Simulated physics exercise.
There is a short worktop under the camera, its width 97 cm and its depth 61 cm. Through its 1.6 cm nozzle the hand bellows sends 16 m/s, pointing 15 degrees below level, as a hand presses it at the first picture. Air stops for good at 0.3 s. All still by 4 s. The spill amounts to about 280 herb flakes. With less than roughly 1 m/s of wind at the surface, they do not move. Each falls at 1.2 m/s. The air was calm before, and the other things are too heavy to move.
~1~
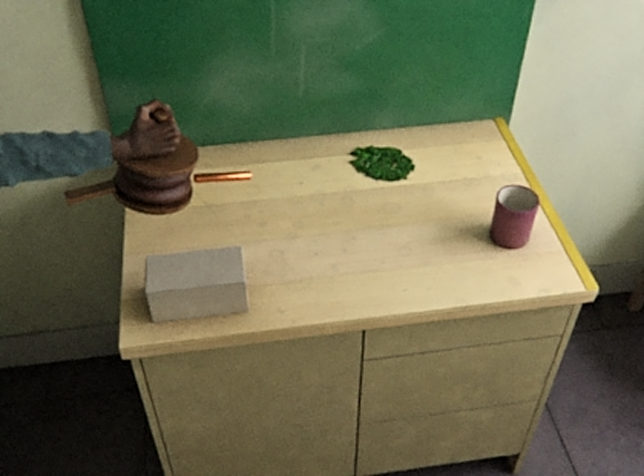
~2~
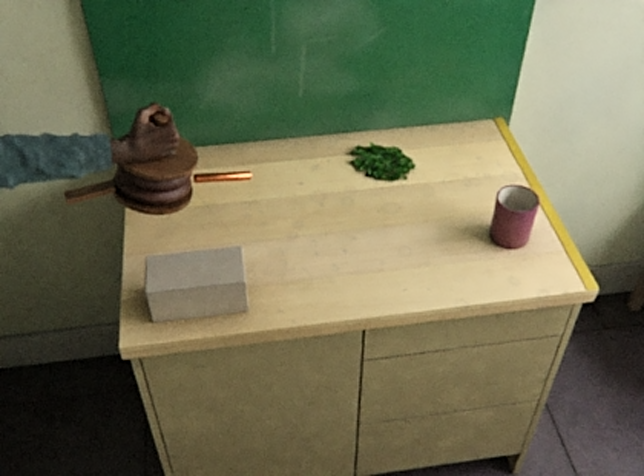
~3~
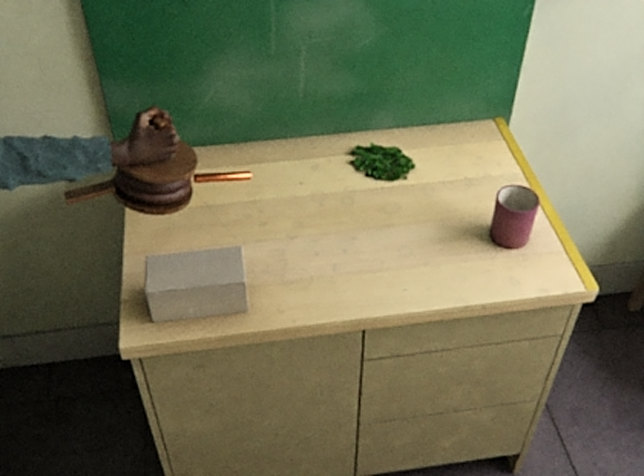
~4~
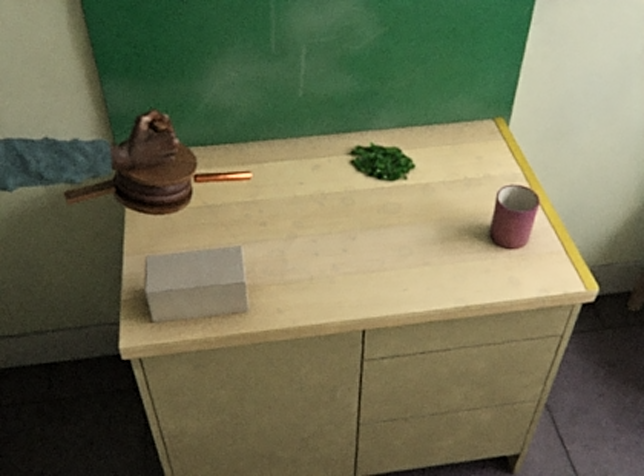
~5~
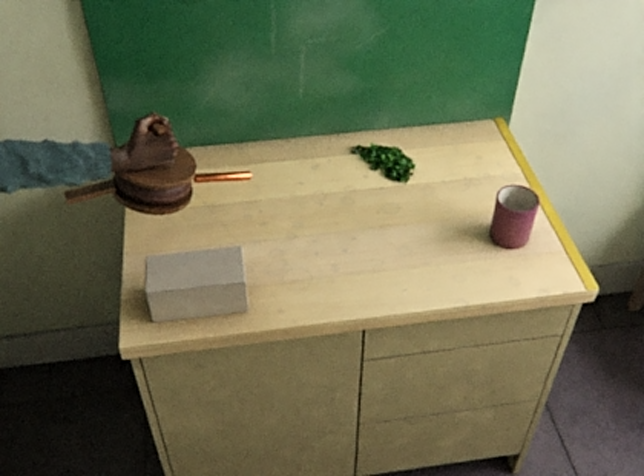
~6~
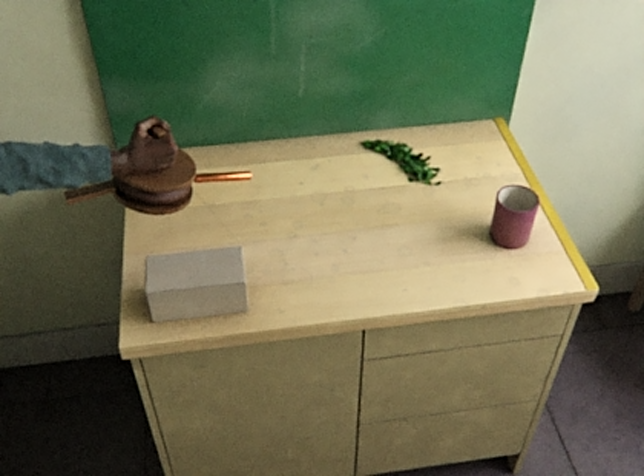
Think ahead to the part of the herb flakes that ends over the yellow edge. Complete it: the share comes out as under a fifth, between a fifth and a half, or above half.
It comes out as over half.
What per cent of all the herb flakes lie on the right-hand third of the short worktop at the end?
I'd estimate around 10 per cent.
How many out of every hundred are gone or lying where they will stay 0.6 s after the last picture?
70 %.
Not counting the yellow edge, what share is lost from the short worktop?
The share is about 0 %.
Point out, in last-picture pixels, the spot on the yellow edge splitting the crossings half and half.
Around (514, 138).
Then, 0.6 s after the last picture, 90 % are over the yellow edge; 74 % are gone or lie where they will stay.
Then, 1.0 s after the last picture, 90 % are over the yellow edge; 100 % are gone or lie where they will stay.
Then, 2.0 s after the last picture, 90 % are over the yellow edge; 100 % are gone or lie where they will stay.
Then, 3.8 s after the last picture, at the end, 90 % are over the yellow edge.
